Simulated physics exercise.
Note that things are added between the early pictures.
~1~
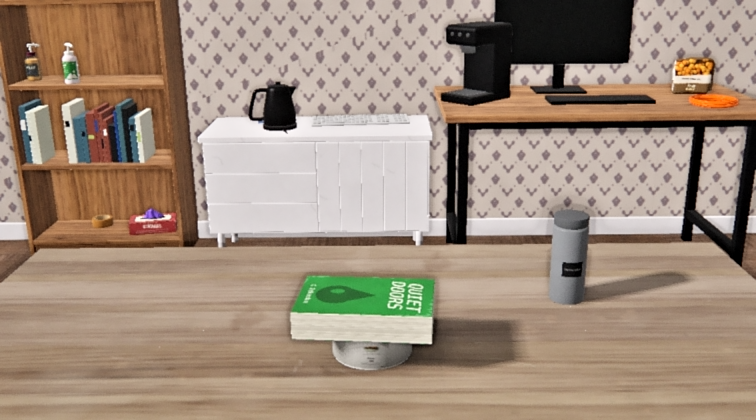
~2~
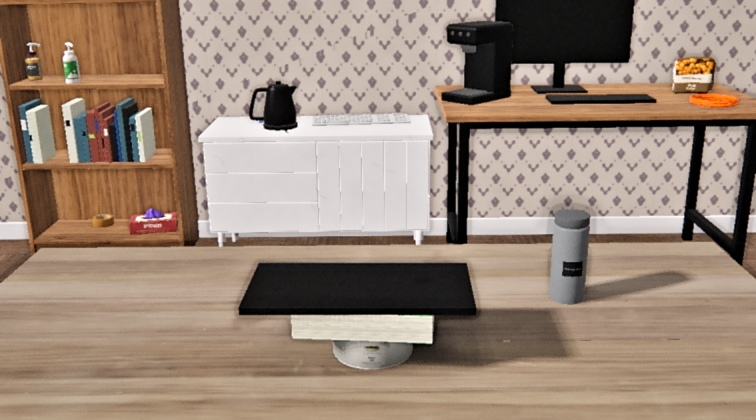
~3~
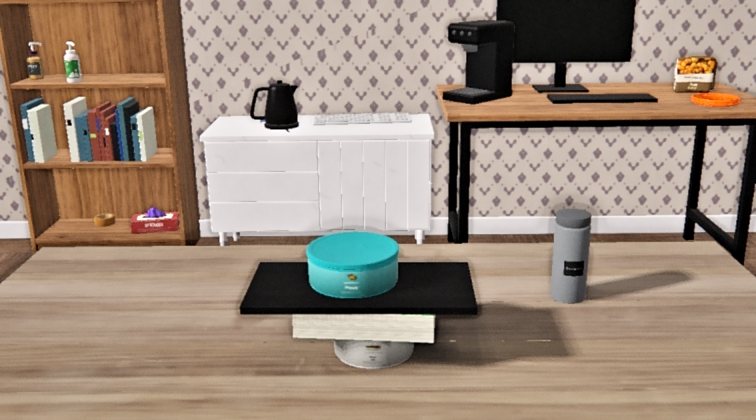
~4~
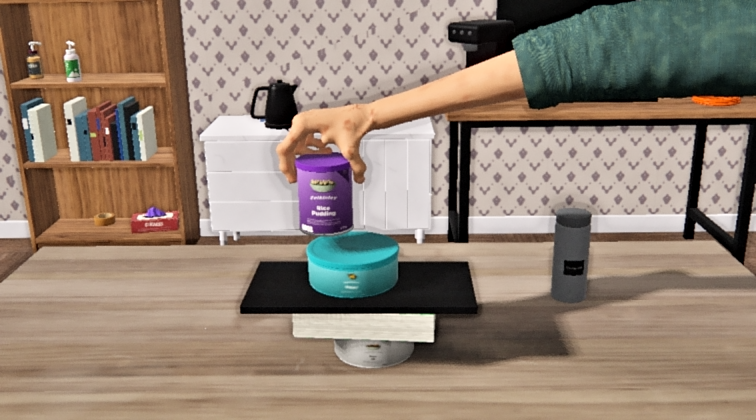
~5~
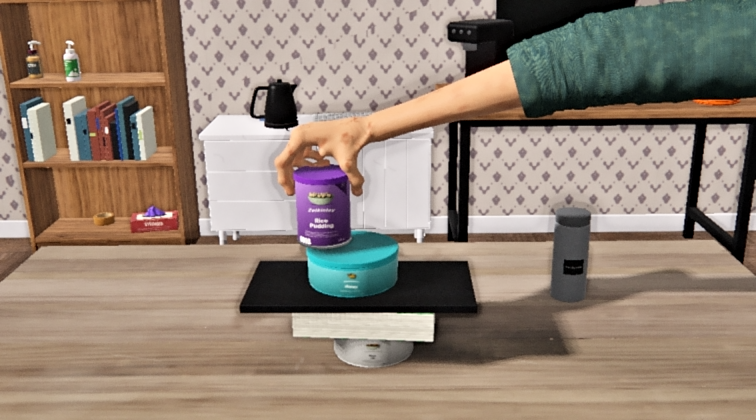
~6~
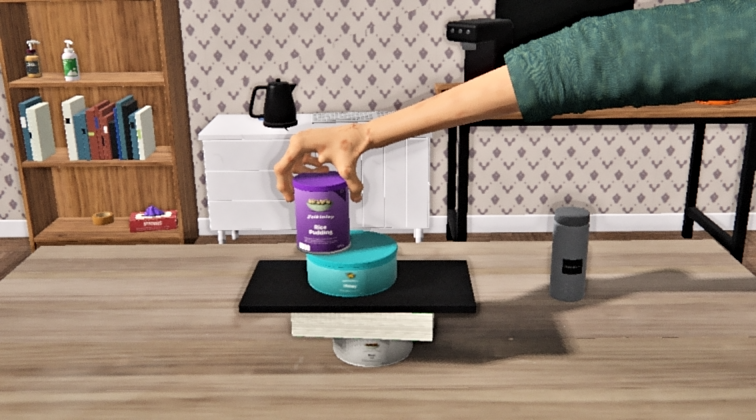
The clip opens on a green book resting on a small pale round object, with a grey jar to the right; a black board and then a turquoise tub appear stacked on top. A hand reaches in from the right holding a purple pot, lowers it slightly onto the tub's left side, and keeps gripping it.
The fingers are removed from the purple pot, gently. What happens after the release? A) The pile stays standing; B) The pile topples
The pile stays standing.
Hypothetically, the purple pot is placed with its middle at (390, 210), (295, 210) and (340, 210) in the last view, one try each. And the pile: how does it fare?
For the first case the pile survives; for the second, it falls over; for the third, it survives.
Then, 0.50 s past the last view, nothing moves.
Then, 1.50 s past the last view, purple pot resting near (321, 213).
Finally, all 6 still in place. Final places as the last picture's camera would see them, purple pot near (319, 213). The pile stays up.
